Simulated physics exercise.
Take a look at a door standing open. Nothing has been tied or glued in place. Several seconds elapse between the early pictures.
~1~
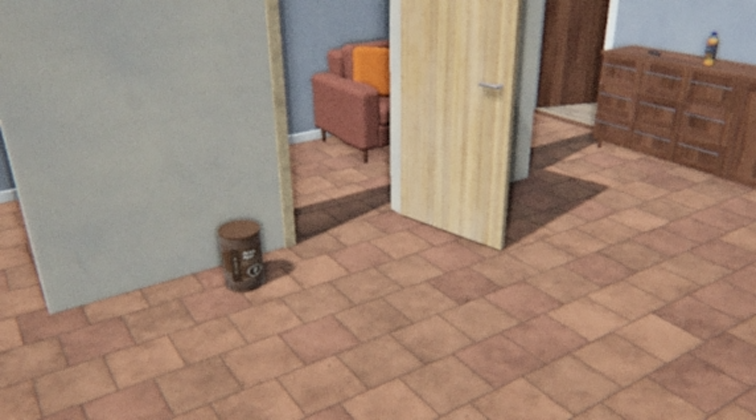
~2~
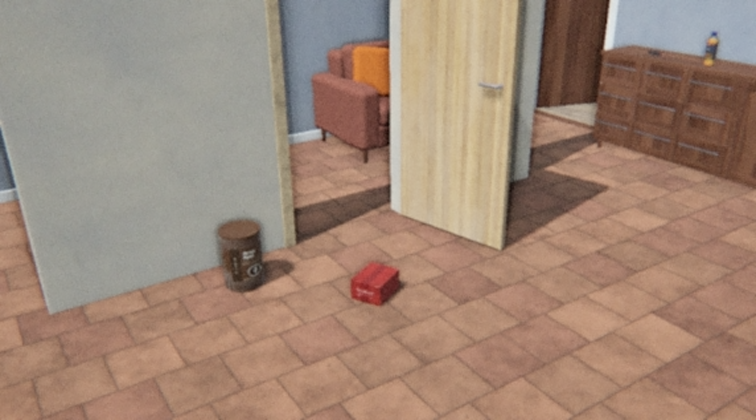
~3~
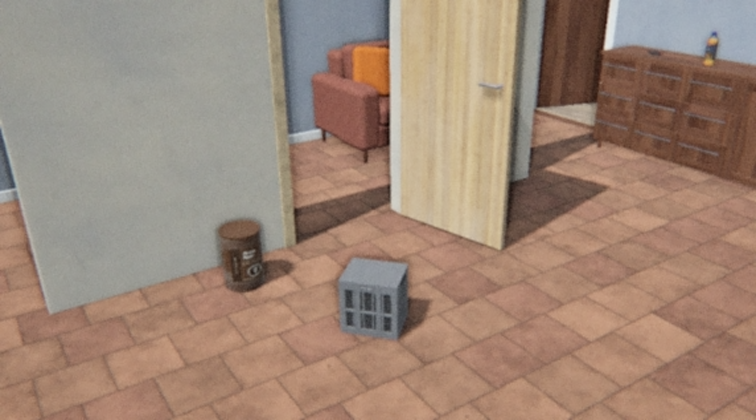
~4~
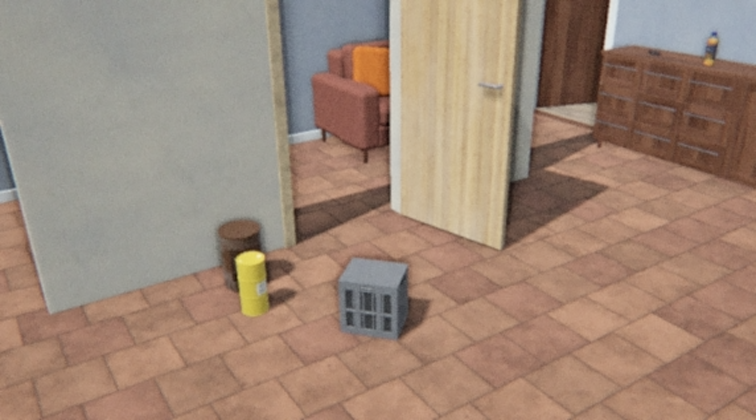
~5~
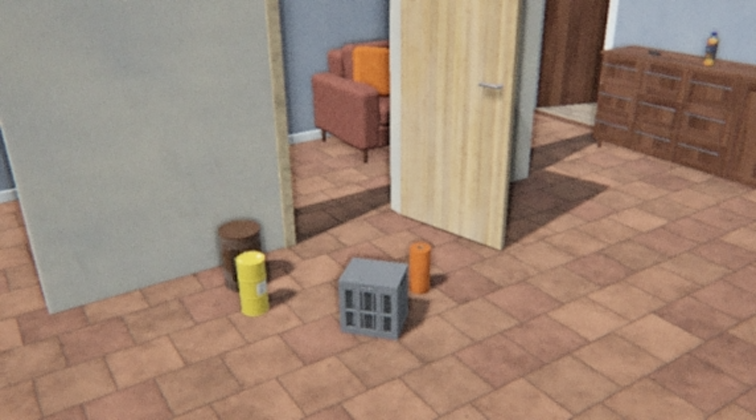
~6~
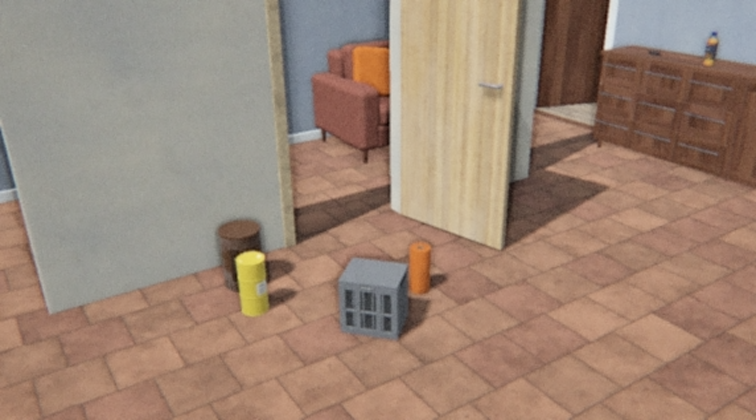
We see a wide-open door standing still on a tiled floor near a brown pail; a red parcel appears, then a grey crate in its place, followed by a yellow canister on the left and an orange roll behind the crate.
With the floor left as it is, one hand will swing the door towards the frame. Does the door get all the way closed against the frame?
Yes.
Then, 0.60 s after the last picture, door 86° open.
Then, 1.00 s after the last picture, door 62° open.
Then, 1.40 s after the last picture, door 36° open.
Then, 1.80 s after the last picture, door 10° open.
At rest, door 0° open; all 5 in place. Seen from the same camera at the end, orange roll near (420, 269).
